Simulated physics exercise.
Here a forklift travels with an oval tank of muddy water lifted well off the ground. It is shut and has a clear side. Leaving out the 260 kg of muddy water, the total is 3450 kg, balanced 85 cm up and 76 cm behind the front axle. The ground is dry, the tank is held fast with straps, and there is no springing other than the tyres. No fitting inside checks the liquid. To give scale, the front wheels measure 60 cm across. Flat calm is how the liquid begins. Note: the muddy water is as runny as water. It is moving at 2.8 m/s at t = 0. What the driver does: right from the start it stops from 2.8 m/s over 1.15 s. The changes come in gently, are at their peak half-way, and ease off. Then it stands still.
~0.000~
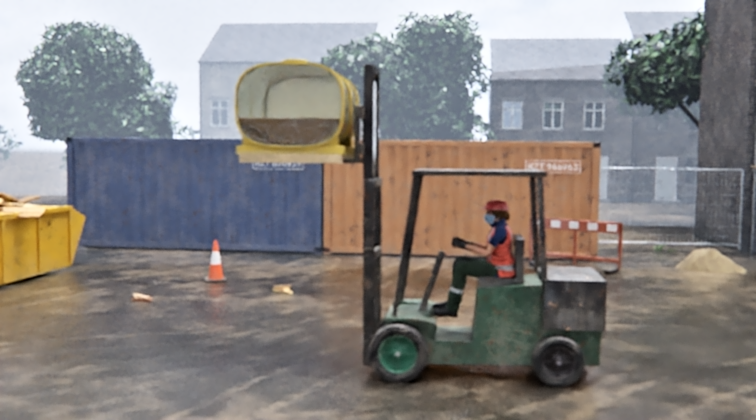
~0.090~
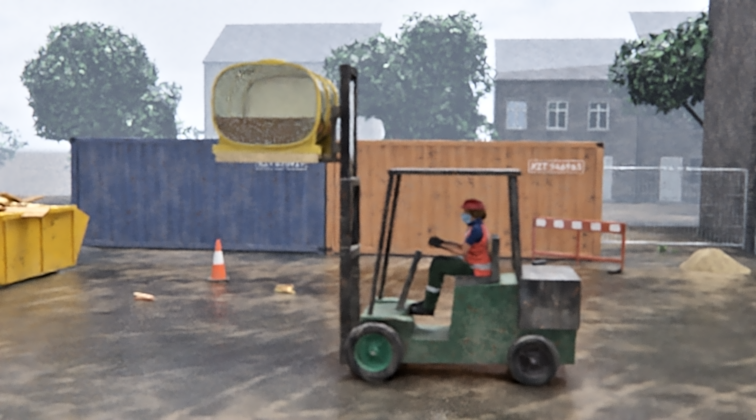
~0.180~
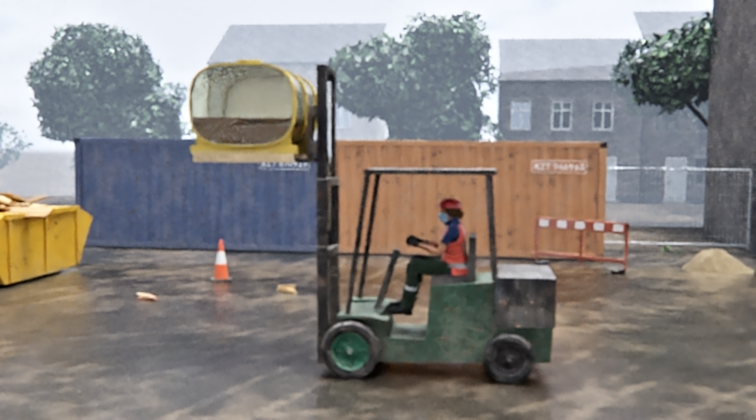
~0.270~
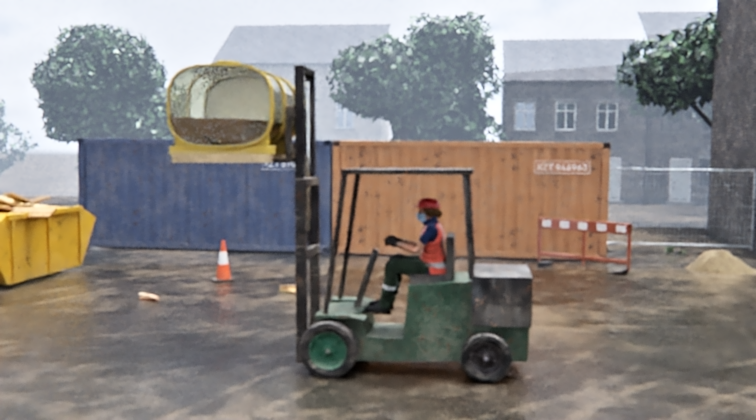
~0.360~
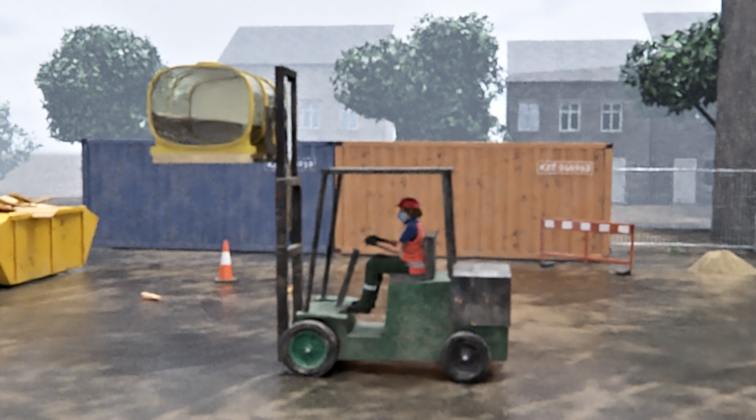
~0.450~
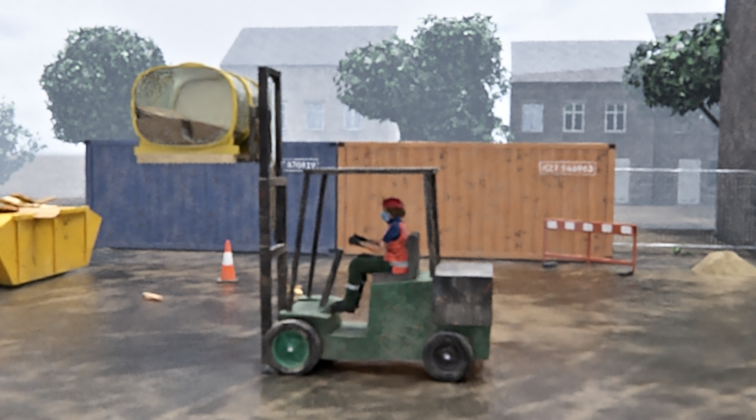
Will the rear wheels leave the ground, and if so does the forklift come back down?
Holds firm.
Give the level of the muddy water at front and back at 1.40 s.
Front reads 22 centimetres, back reads 68 centimetres.
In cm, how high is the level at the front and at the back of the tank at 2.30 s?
At the front 38 cm, at the back 20 cm.
After 0.75 s the lean is 1° nose down, wheels down; the liquid stands 0 cm at the back and 55 cm at the front.
After 1.40 s the lean is 0°, wheels down; the liquid stands 68 cm at the back and 23 cm at the front.
After 2.30 s the lean is 0°, wheels down; the liquid stands 20 cm at the back and 38 cm at the front.
After 4.14 s no wheel has left the ground; at worst the lighter axle bore 11 per cent of the weight.
